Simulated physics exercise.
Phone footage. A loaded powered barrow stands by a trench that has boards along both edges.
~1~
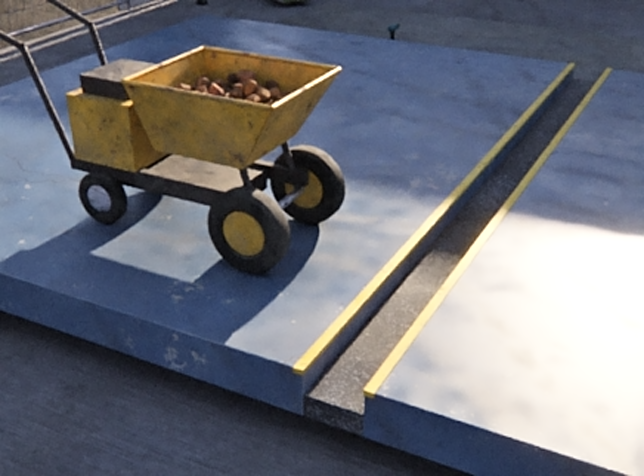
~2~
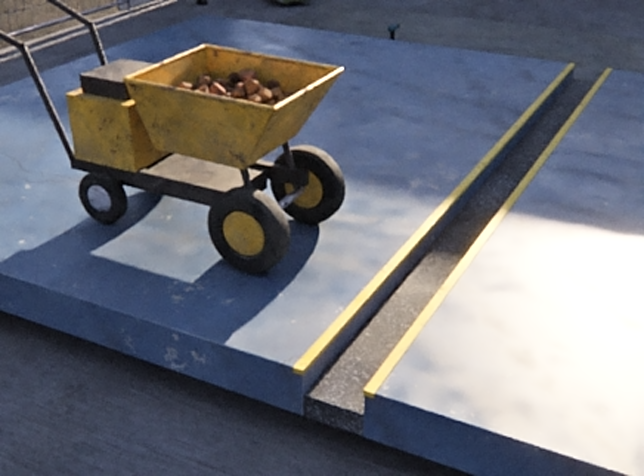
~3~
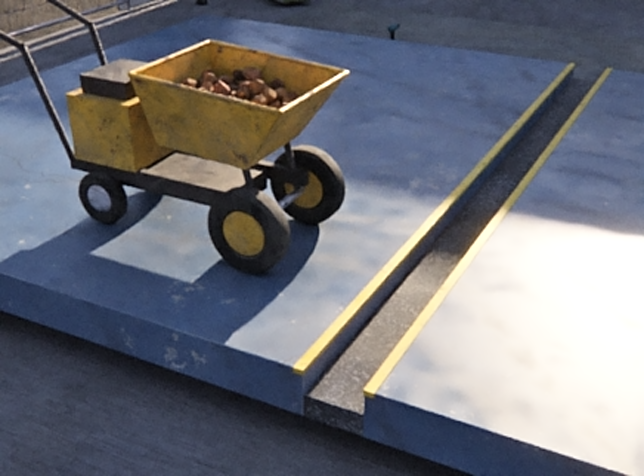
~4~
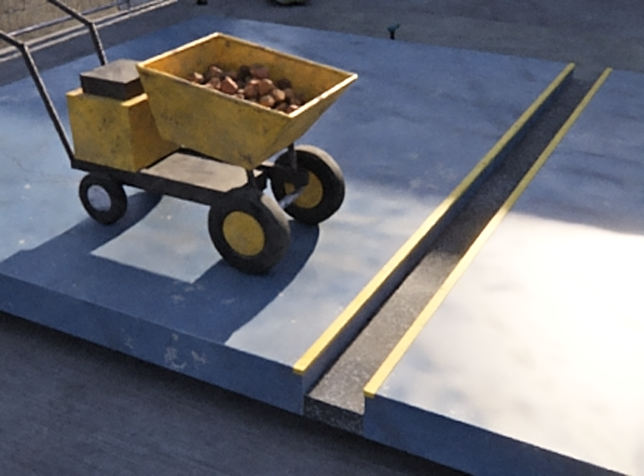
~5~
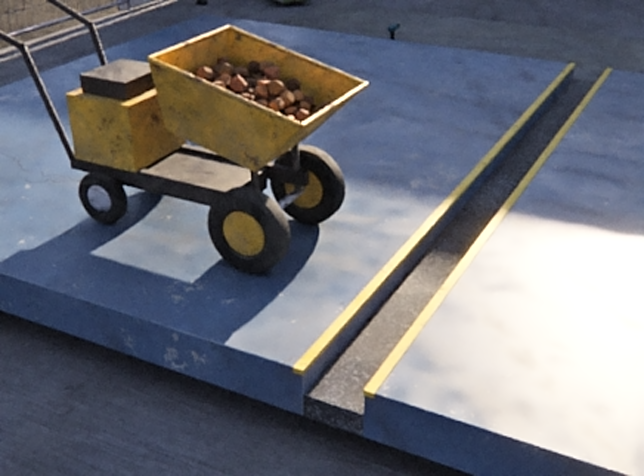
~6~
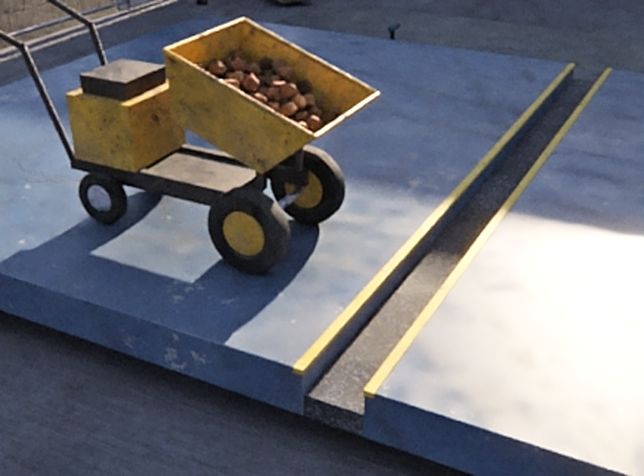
Yellow powered barrow loaded with brown clods standing beside a yellow-edged trench, its skip gradually tilting forward to the right.
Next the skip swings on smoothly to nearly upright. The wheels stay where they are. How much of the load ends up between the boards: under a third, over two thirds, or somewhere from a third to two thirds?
Hits one third to two thirds.
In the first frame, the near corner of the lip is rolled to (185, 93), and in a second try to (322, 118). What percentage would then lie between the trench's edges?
The shares come out close to 30 and 0 per cent, in that order.
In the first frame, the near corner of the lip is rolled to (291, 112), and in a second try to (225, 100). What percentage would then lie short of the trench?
Around 0 and 20 per cent respectively.
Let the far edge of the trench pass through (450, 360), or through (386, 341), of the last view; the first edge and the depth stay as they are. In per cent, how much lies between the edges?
In order: Near 90, then 40 percent.
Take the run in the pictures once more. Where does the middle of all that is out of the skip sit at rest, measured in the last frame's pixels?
At about (436, 280).
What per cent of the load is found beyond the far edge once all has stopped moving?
That share is about 30 percent.
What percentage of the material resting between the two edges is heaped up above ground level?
25 per cent, near enough.
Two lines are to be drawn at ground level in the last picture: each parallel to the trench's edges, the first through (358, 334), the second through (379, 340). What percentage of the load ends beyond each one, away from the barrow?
Roughly 70 and 50 %.
Shortly afterwards, skip tipped steeply; the whole lot in the skip.
Next, skip tipped right over; the bulk in the skip; near a quarter in or heaped over the trench; a little beyond it; only a few falling.
Some moments later, skip tipped right over; near a quarter in the skip; near half in or heaped over the trench; near a third beyond it.
In the end, skip tipped right over; a little in the skip; near half in or heaped over the trench; near a third beyond it.
